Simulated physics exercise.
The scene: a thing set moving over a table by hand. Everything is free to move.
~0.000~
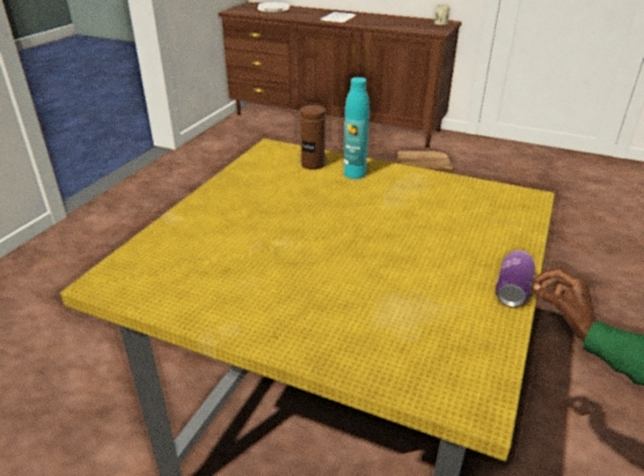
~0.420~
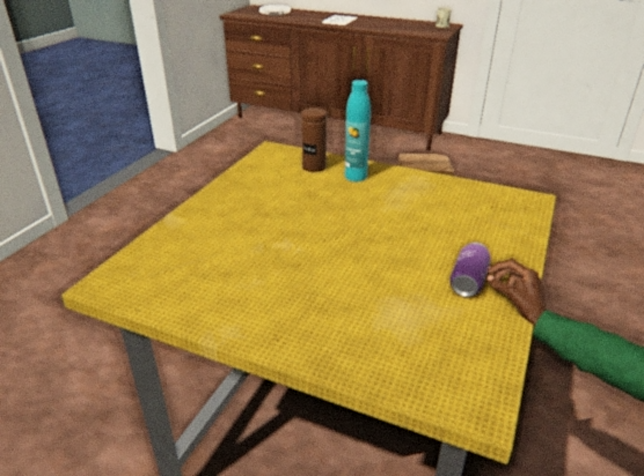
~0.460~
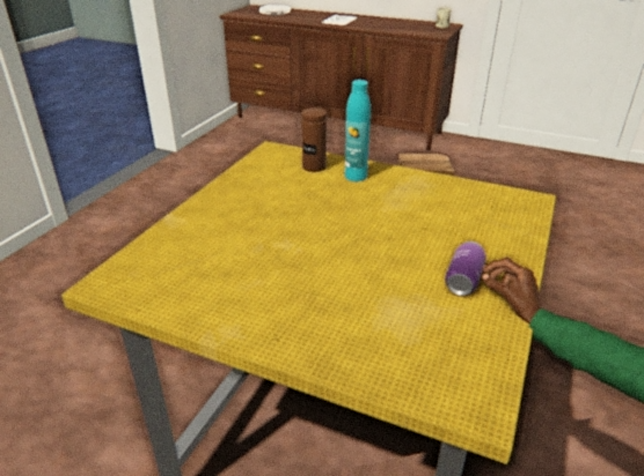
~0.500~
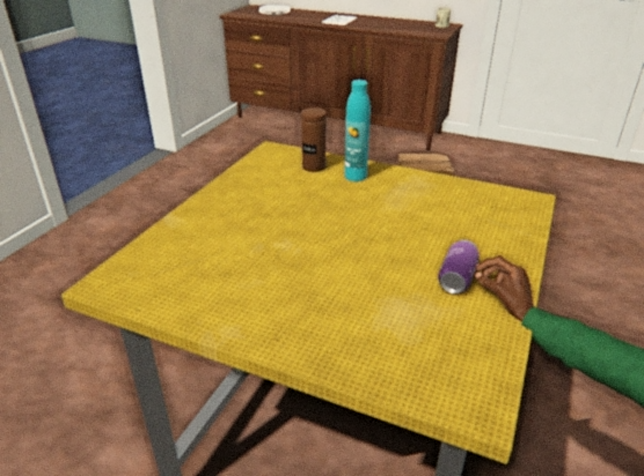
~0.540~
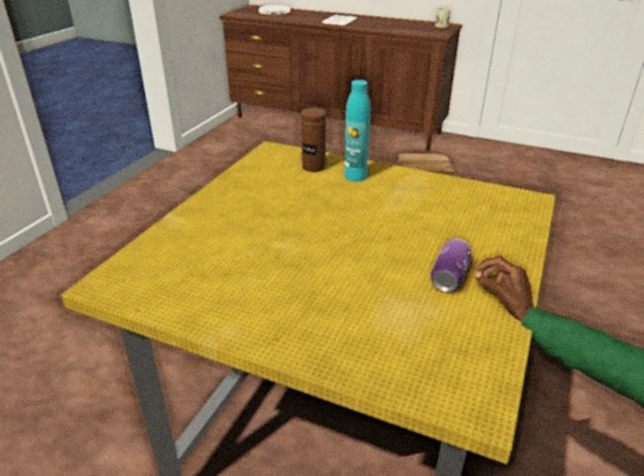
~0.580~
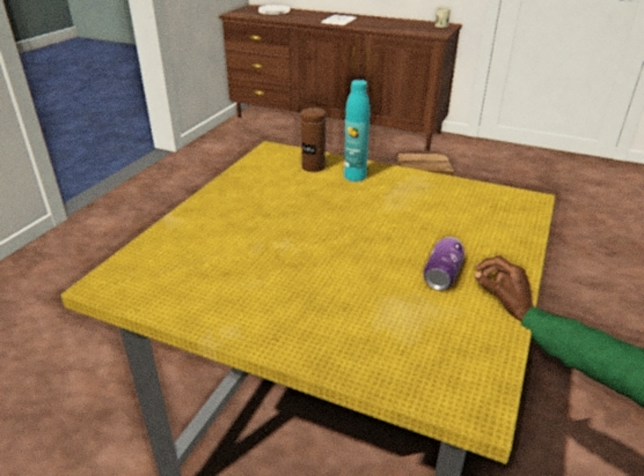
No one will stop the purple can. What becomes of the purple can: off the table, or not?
The purple can stays on the table.
After 0.68 s, purple can shifted about its own width near (429, 259).
After 0.88 s, purple can shifted well along near (404, 253).
After 1.18 s, purple can shifted well along near (383, 248).
In the end (1.9 s), moved from the start, purple can. At the end, from the last picture's camera, purple can near (379, 247).
